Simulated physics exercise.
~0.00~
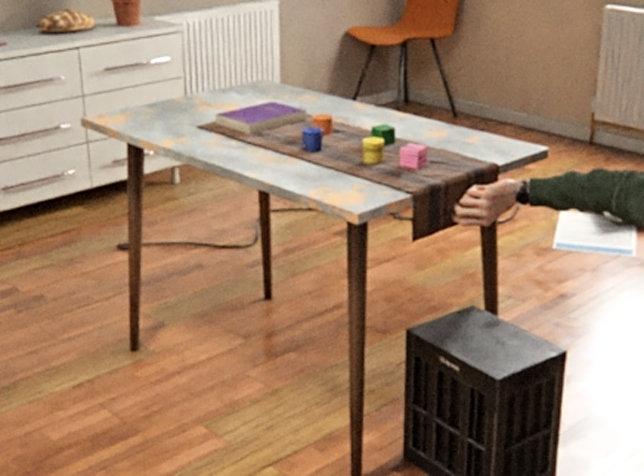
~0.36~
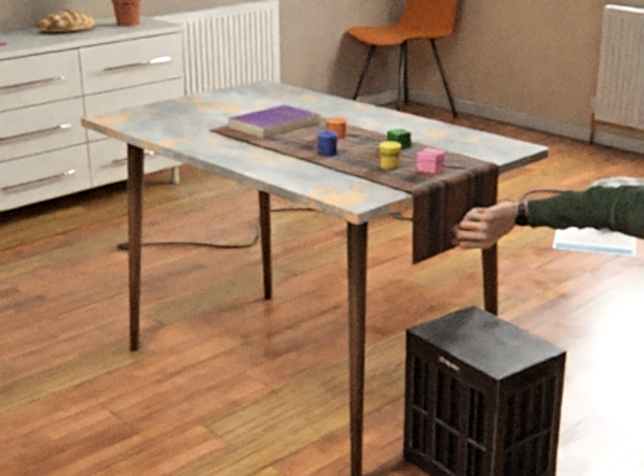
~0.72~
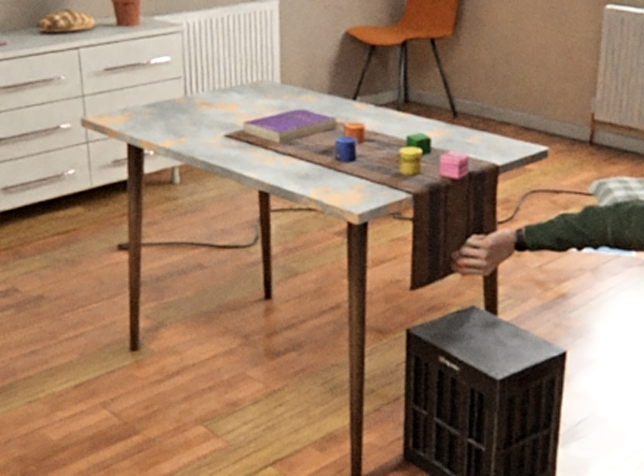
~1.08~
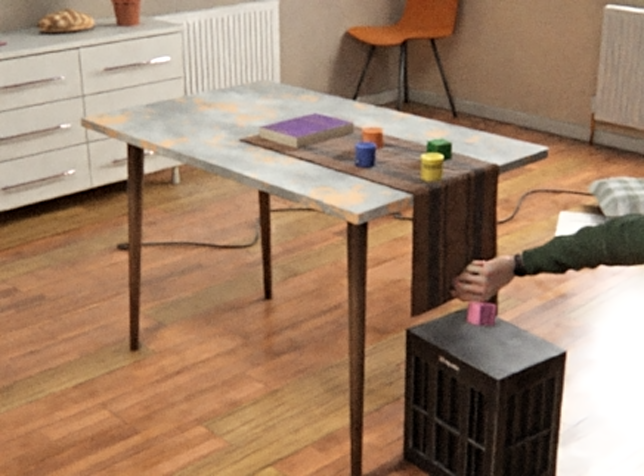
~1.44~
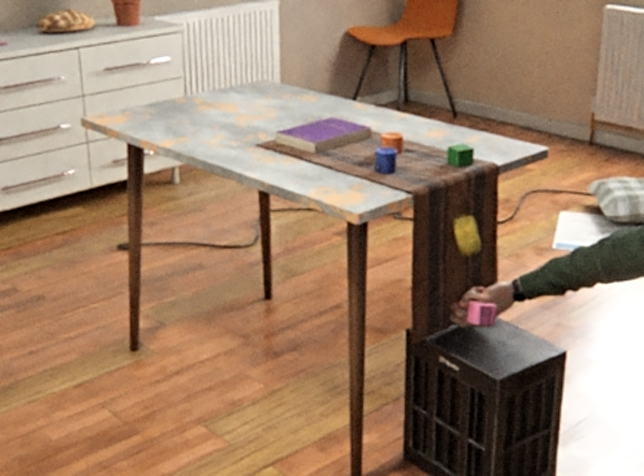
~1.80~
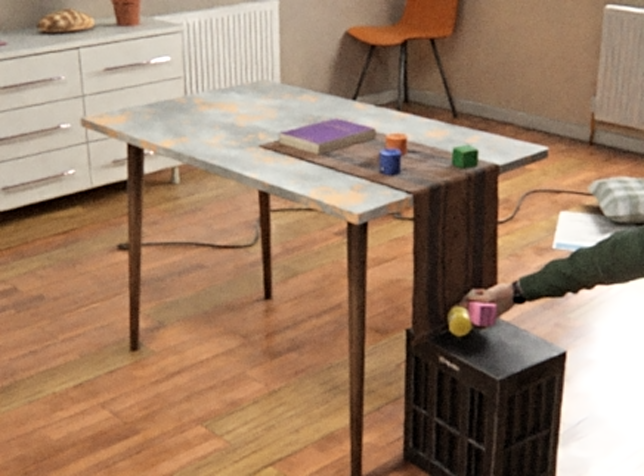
A hand slowly pulled a brown scarf down over the table's edge toward a black crate, carrying small colourful things along, until the pink cube and then the yellow pot dropped onto the crate while the blue, orange and green ones stayed up.
